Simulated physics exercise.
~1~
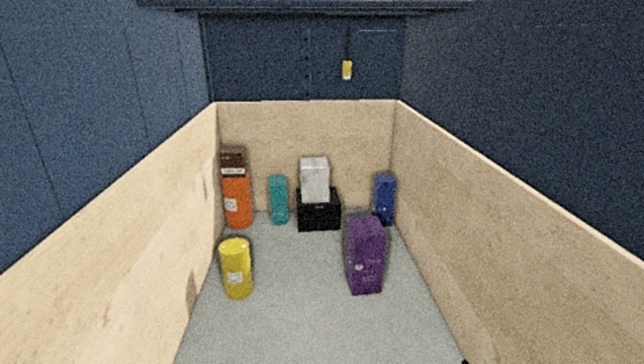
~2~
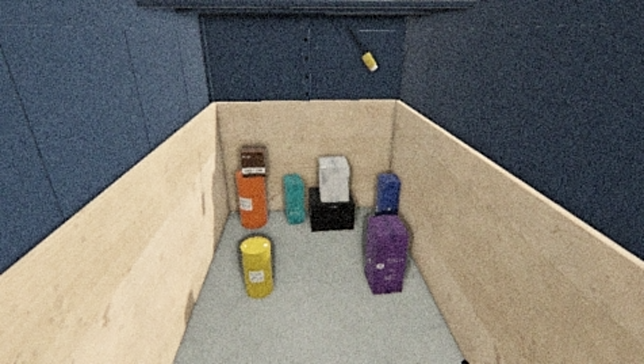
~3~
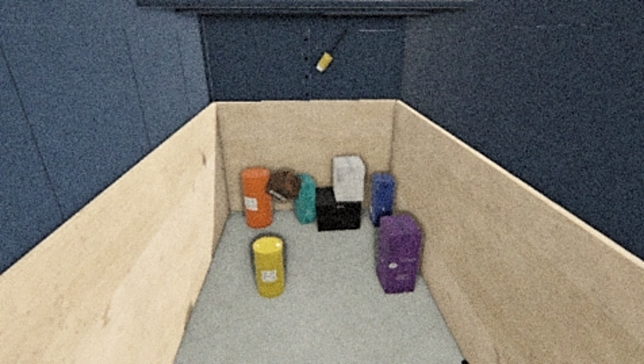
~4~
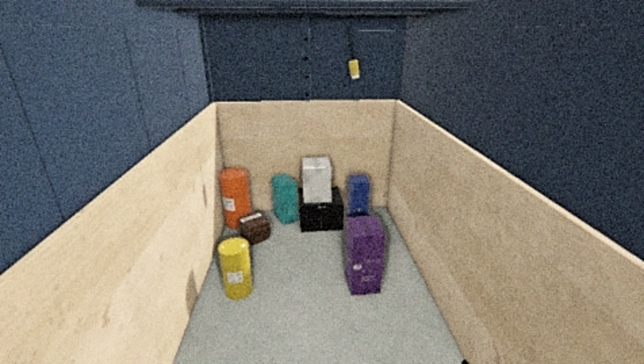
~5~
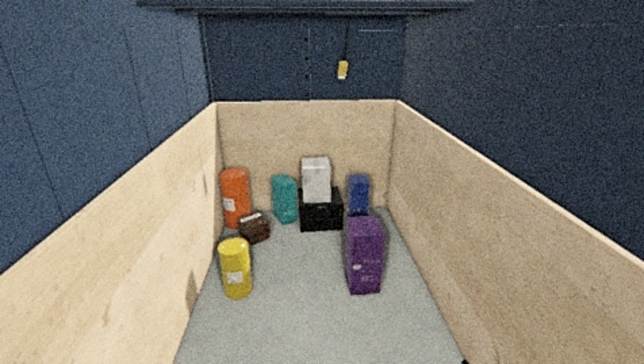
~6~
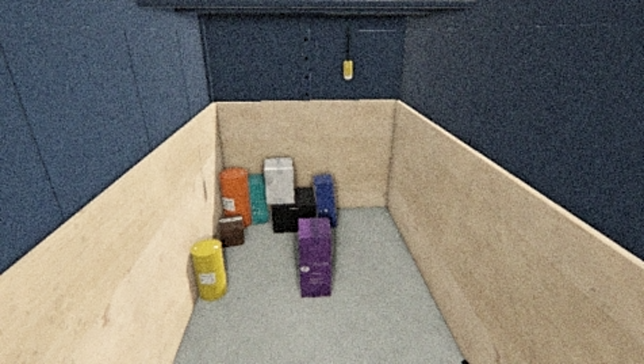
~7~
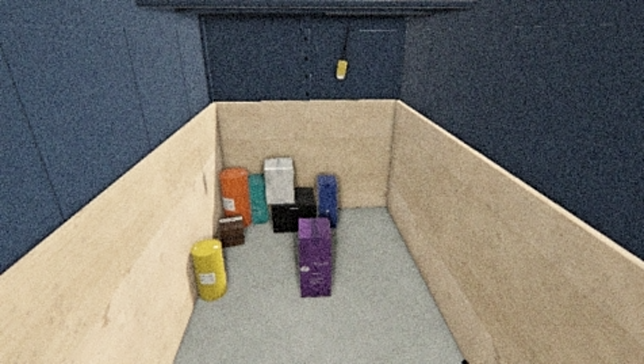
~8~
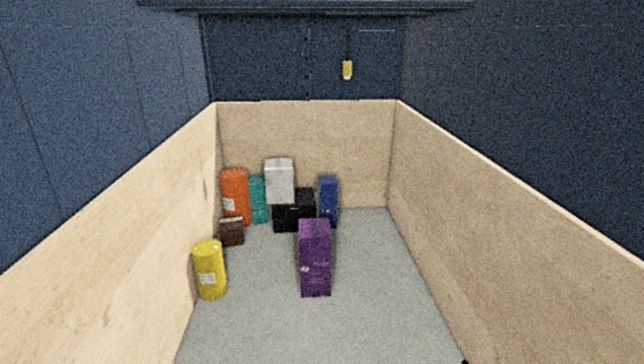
A tall purple box stands at the front right of a pale-walled load bay, seen from the open end looking towards the cab, while a small lamp swings overhead. A yellow canister is at the front left, with a brown box on an orange drum behind it, then a turquoise box, a white box on a black chest, and a blue box. The load slides slightly right, and the brown box tips off the drum. Everything shifts back left, leaving the brown box on the floor. Another leftward slide bunches the load by the left wall, where it rests, the orange drum roughly where it began.
